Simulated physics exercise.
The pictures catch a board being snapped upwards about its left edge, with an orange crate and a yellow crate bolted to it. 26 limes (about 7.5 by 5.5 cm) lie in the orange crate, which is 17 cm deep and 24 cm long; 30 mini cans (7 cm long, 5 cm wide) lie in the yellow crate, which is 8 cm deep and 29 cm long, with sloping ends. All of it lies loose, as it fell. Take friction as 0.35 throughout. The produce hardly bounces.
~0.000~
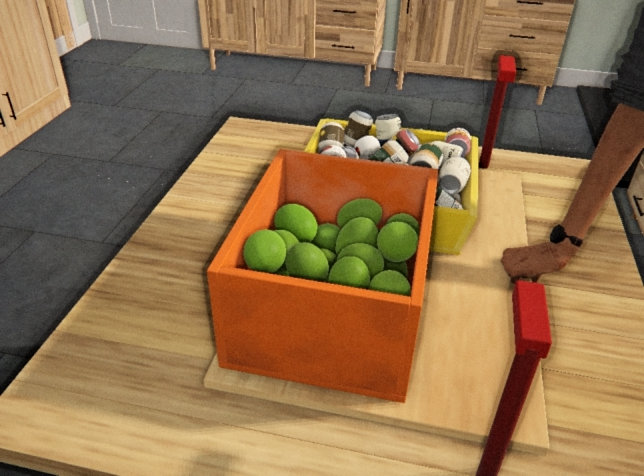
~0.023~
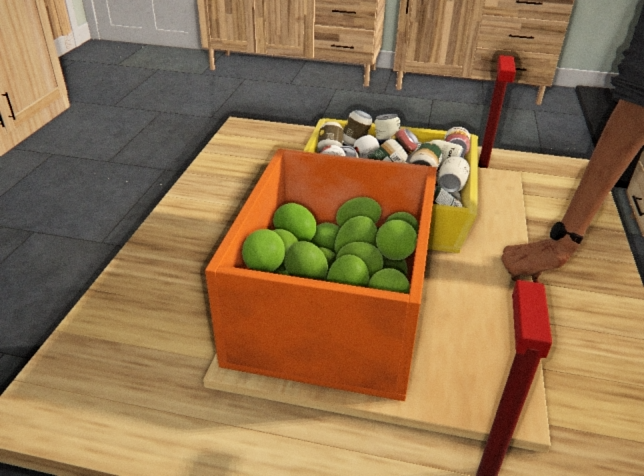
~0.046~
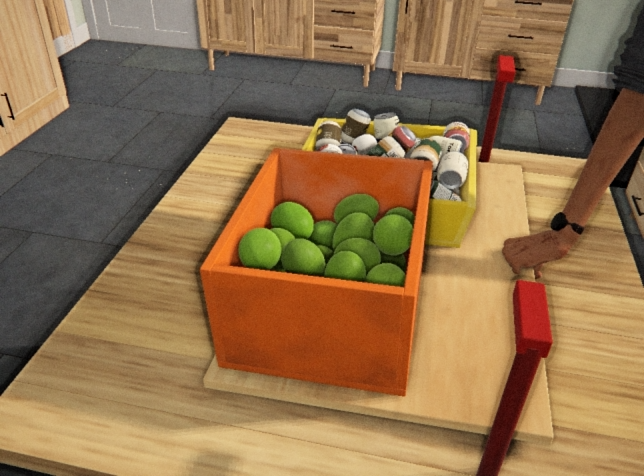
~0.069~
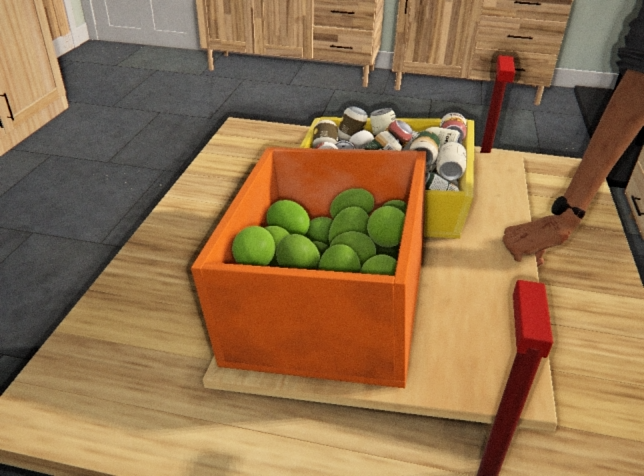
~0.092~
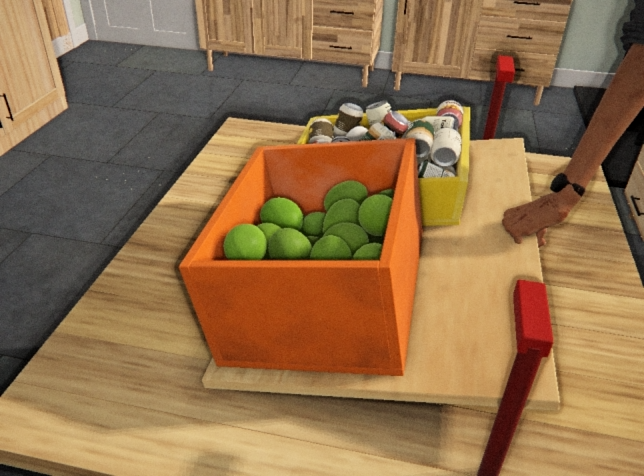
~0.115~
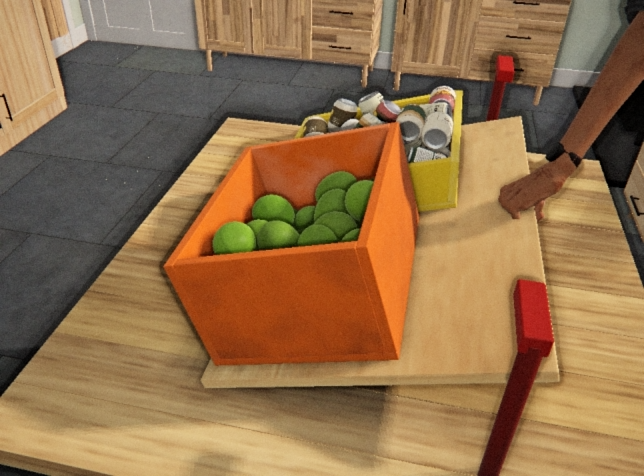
A hand at the right edge of a wooden board raised that side, slowly at first and then faster, tilting an orange crate of green balls and a yellow crate of cans leftward.
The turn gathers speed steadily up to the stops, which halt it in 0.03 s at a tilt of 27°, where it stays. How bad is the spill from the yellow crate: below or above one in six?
More than a sixth of the mini cans leave the yellow crate.
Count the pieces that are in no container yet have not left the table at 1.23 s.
Some 12 pieces.
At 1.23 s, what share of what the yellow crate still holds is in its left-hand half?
About 100 per cent.
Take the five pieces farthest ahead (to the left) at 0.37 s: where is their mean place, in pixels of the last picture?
At about (223, 135).
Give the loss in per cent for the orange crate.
Lost: Orange crate 5 per cent.
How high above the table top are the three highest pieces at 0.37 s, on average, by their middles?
Some 32 cm up.
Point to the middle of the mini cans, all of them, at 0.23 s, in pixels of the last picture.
Around (330, 105).
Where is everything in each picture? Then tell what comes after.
In the first picture (we follow the rim corner now nearest the camera), yellow crate at (470, 213); orange crate at (411, 301); tilt 0°; nothing out yet.
In the second picture, yellow crate at (469, 210); orange crate at (409, 298); tilt 1°.
In the third picture, yellow crate at (468, 204); orange crate at (404, 291); tilt 3°.
In the fourth picture, yellow crate at (465, 194); orange crate at (394, 280); tilt 6°.
In the fifth picture, yellow crate at (460, 179); orange crate at (379, 264); tilt 11°.
In the sixth picture, yellow crate at (450, 159); orange crate at (356, 244); tilt 17°; nothing out yet.
After 0.13 s, the lift is arrested.
After 0.23 s, tilt 27°; 0 of 26 out of the orange crate and 0 of 30 out of the yellow crate.
After 0.37 s, tilt 27°; 1 of 26 out of the orange crate and 6 of 30 out of the yellow crate.
After 0.63 s, tilt 27°; 1 of 26 out of the orange crate and 17 of 30 out of the yellow crate.
Outcome (at 1.23 s), 1 of 26 out of the orange crate and 20 of 30 out of the yellow crate. Asked share, 20 of 30, 67 per cent.
